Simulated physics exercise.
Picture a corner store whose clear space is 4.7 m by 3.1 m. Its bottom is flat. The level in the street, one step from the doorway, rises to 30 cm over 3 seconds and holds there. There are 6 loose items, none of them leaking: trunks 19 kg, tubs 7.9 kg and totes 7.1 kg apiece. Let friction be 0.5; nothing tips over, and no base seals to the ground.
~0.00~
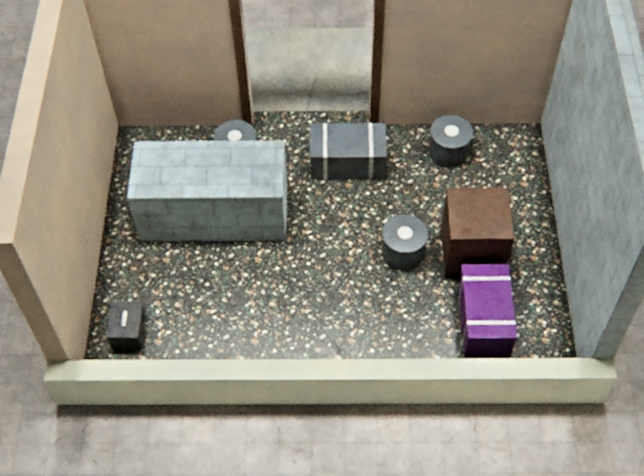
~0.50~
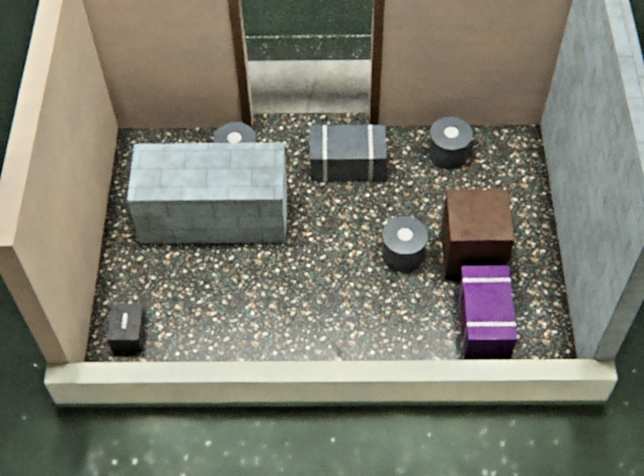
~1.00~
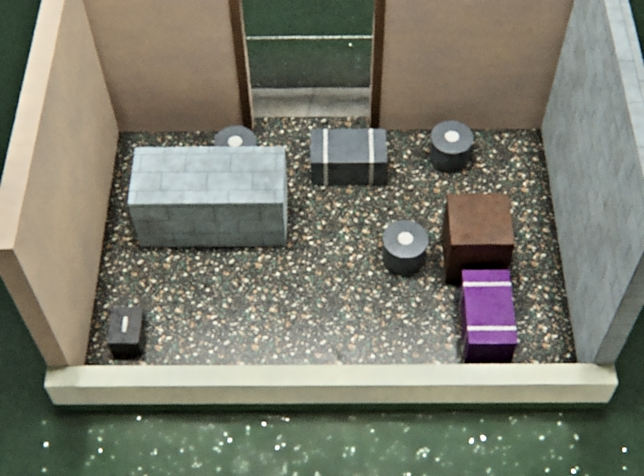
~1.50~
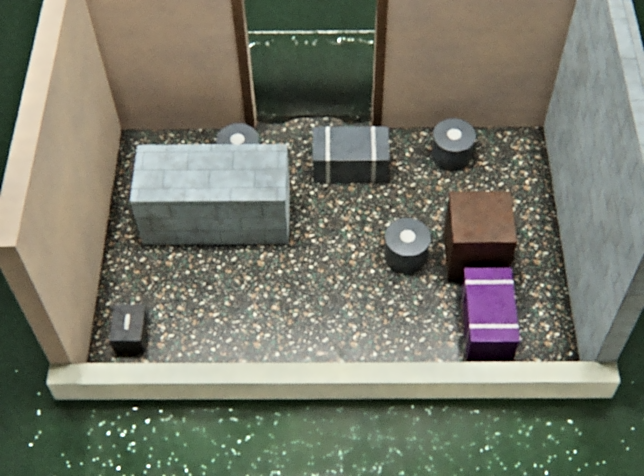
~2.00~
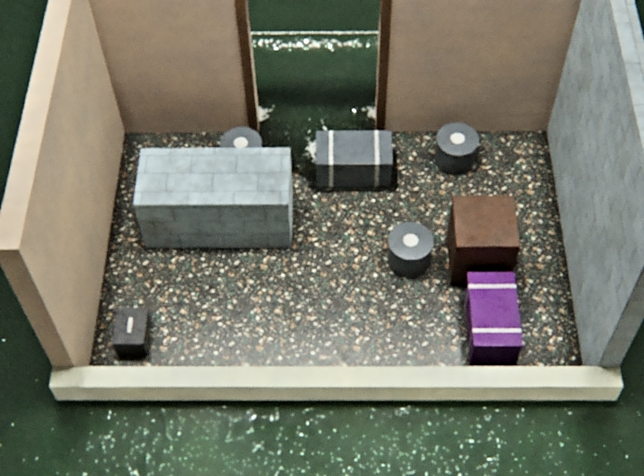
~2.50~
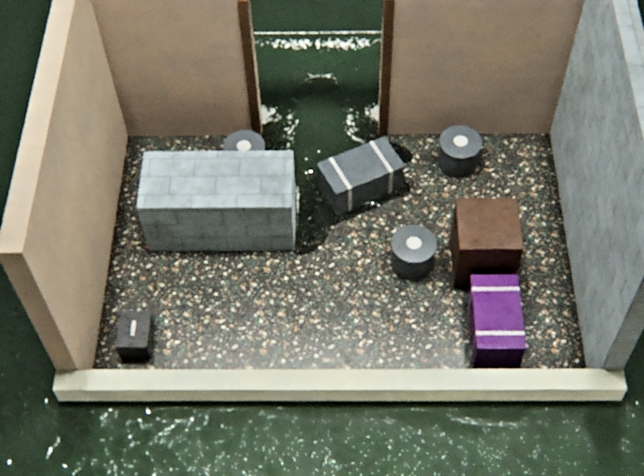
In a small walled room, green water enters through the doorway and a gray trunk turns.
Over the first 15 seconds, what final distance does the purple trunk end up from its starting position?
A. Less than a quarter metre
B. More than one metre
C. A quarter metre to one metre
C.
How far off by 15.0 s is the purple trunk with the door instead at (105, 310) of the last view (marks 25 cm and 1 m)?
The purple trunk ends up a great distance away.
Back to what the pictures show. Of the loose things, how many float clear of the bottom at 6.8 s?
The number is 5.
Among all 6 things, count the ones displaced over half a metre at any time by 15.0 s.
My count gives 5.
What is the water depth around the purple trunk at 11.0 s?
I'd put it at about 23 cm.
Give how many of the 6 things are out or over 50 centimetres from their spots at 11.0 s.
I count 5.
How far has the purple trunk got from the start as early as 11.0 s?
I'd put it at around 50 cm.
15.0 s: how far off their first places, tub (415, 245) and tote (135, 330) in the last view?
140 cm and 5 cm respectively.
After 3.5 s the purple trunk is near (498, 311), 0.0 m from its start, aground; 0 afloat.
After 6.8 s the purple trunk is near (546, 292), 0.5 m from its start, afloat; 5 afloat.
After 11.0 s the purple trunk is near (548, 287), 0.5 m from its start, afloat; 6 afloat.
After 15.0 s the purple trunk is near (549, 284), 0.5 m from its start, afloat; 6 afloat.
